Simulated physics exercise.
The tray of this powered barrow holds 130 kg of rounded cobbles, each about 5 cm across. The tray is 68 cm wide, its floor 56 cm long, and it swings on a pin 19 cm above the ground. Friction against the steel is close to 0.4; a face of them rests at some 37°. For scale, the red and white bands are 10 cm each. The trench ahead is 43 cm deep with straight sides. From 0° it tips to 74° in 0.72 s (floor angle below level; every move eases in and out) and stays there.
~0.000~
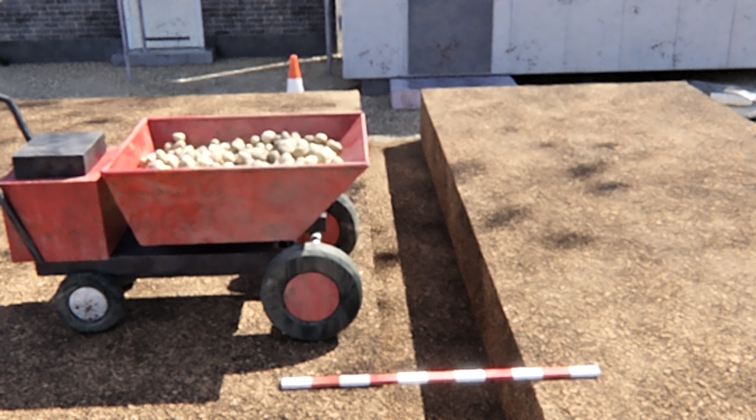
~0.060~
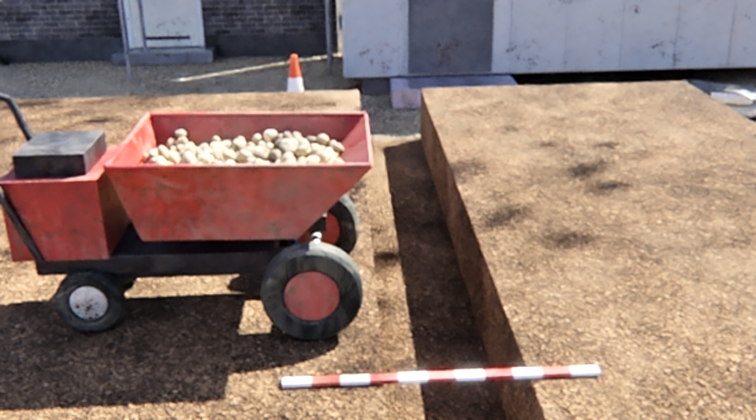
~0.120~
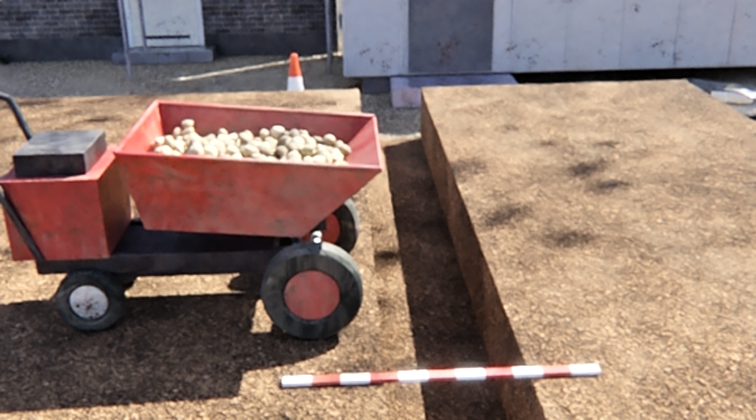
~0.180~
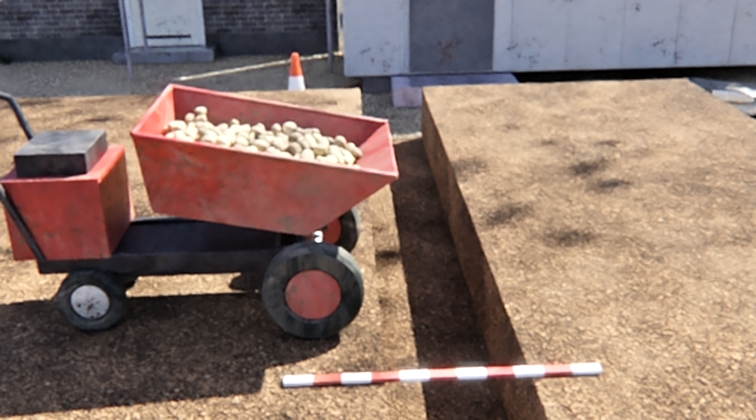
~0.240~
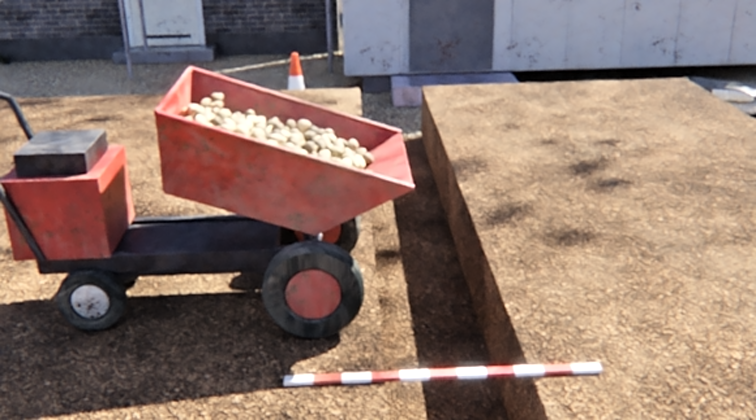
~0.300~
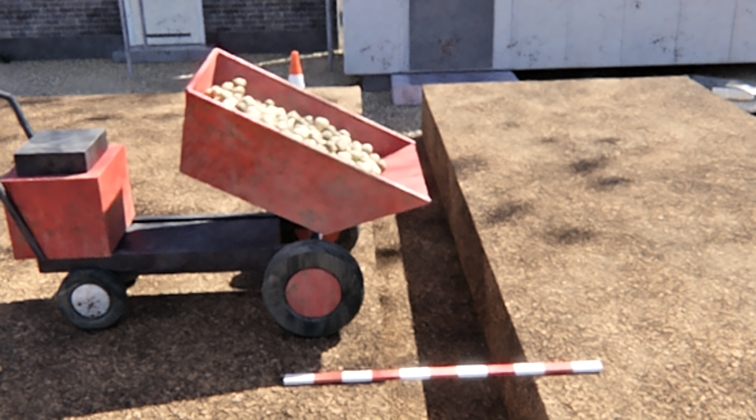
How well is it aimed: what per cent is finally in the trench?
Close to 55 in a hundred.
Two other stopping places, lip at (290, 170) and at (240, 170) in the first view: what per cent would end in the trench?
Near 100 per cent from the first place, 85 from the second.
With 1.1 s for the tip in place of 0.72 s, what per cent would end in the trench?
It would be near 65 per cent.
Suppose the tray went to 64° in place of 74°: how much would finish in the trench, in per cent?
Then about 55 per cent.
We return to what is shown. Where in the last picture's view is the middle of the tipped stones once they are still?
Near (491, 354).
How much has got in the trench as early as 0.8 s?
Some 20 per cent.
After 0.5 s the floor is at 62°; 100 % in the tray; the foremost stones are at (443, 237).
After 0.8 s the floor is at 74°; 68 % in the tray, 20 % in the trench, 13 % past the trench; the foremost stones are at (543, 277).
After 1.2 s the floor is at 74°; 10 % in the tray, 46 % in the trench, 45 % past the trench; the foremost stones are at (741, 294).
After 3.1 s the floor is at 74°; 0 % in the tray, 55 % in the trench, 45 % past the trench; the foremost stones are past the picture's edge.
